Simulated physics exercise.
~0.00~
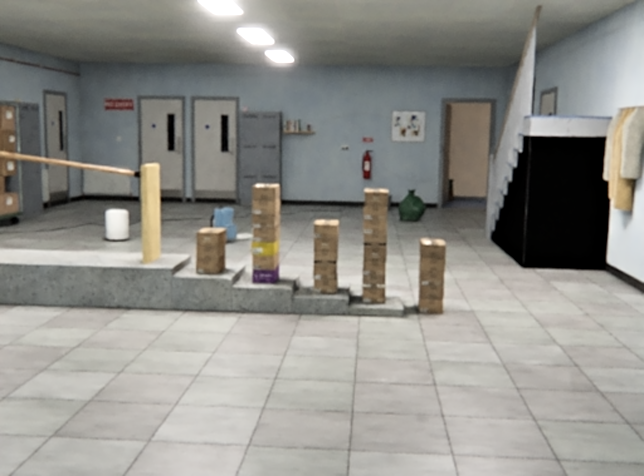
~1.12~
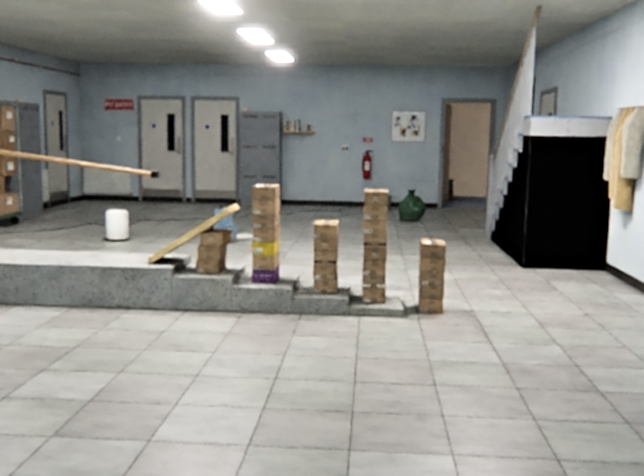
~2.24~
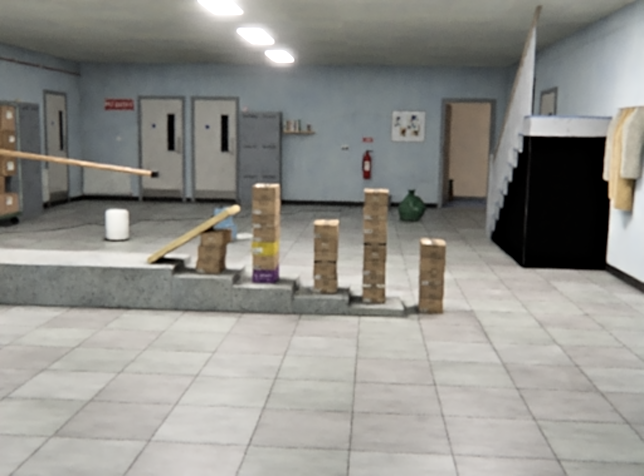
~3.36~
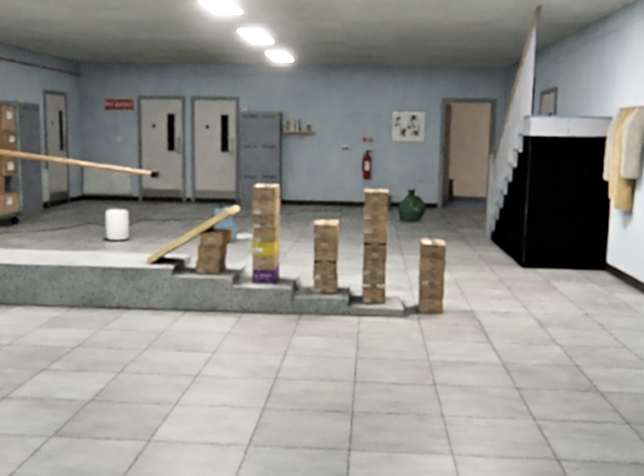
A wooden board tips right onto the first stack of boxes and rests there, leaning.
